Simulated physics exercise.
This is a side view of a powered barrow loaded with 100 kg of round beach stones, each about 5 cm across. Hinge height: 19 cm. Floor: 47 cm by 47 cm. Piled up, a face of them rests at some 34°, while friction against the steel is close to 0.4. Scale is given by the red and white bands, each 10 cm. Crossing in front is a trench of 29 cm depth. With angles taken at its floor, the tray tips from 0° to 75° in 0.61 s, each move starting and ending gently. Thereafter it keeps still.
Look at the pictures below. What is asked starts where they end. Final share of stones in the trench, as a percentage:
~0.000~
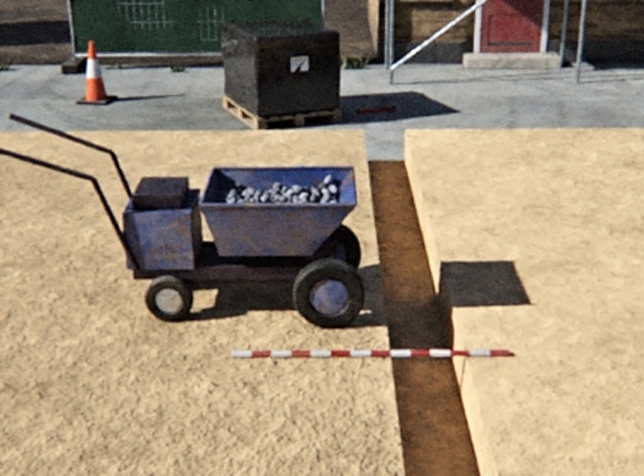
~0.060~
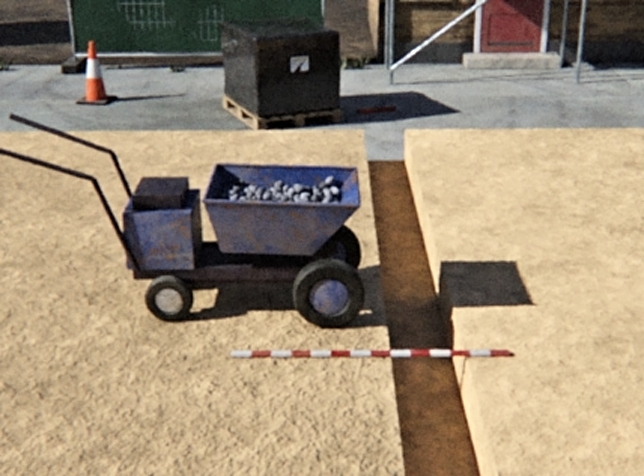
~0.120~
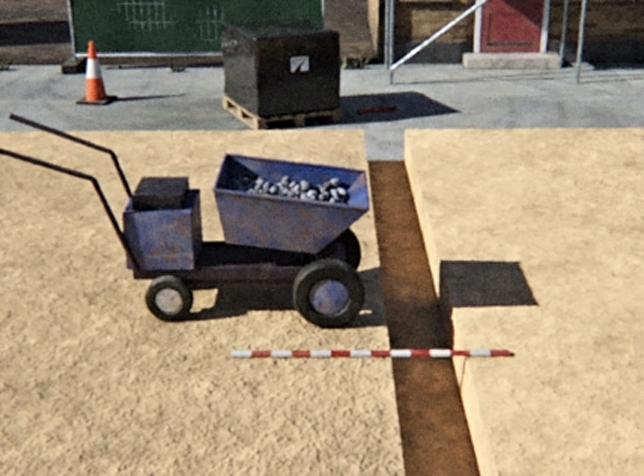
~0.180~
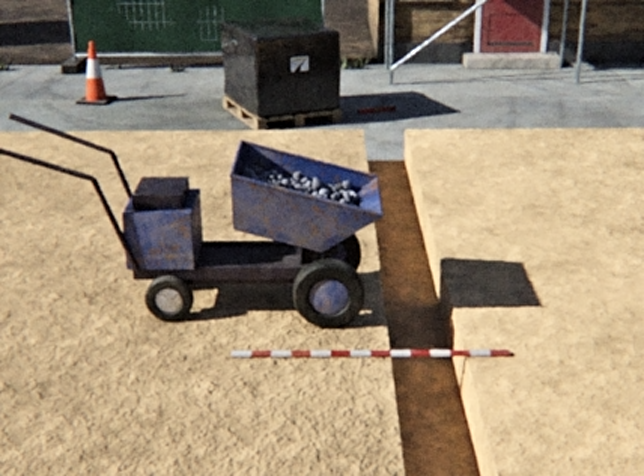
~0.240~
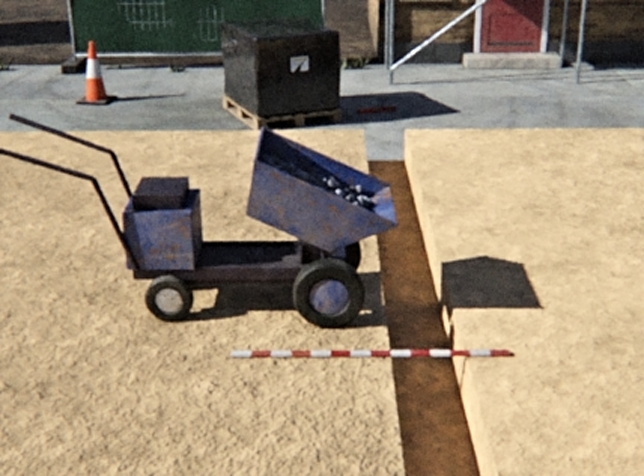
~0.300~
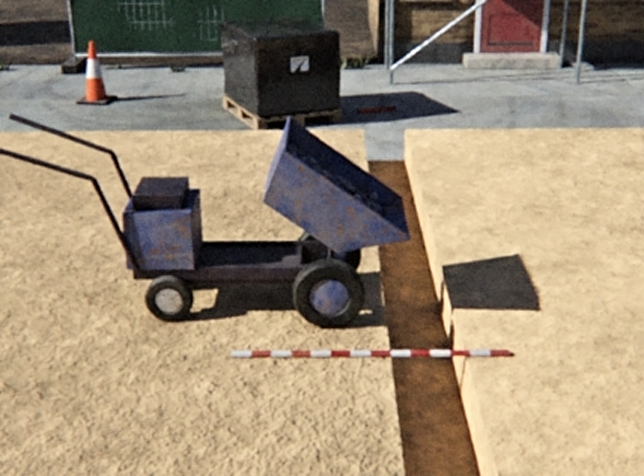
26 per cent.
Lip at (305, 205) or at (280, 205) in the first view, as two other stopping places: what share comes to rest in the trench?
The first gives about 85 percent and the second about 95 percent.
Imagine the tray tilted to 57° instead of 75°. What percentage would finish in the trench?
Trench share: Approx. 30%.
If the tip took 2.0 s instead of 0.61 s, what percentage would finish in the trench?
Close to 45 percent, then.
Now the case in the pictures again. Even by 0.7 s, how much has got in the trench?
About 10 per cent by then.
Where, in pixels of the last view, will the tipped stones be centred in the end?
(497, 298).
After 0.5 s the floor is at 64°; 100 % in the tray; the foremost stones are at (409, 243).
After 0.7 s the floor is at 75°; 70 % in the tray, 9 % in the trench, 21 % past the trench; the foremost stones are at (487, 292).
After 1.1 s the floor is at 75°; 6 % in the tray, 20 % in the trench, 74 % past the trench; the foremost stones are at (638, 294).
After 3.0 s the floor is at 75°; 0 % in the tray, 26 % in the trench, 74 % past the trench; the foremost stones are past the picture's edge.
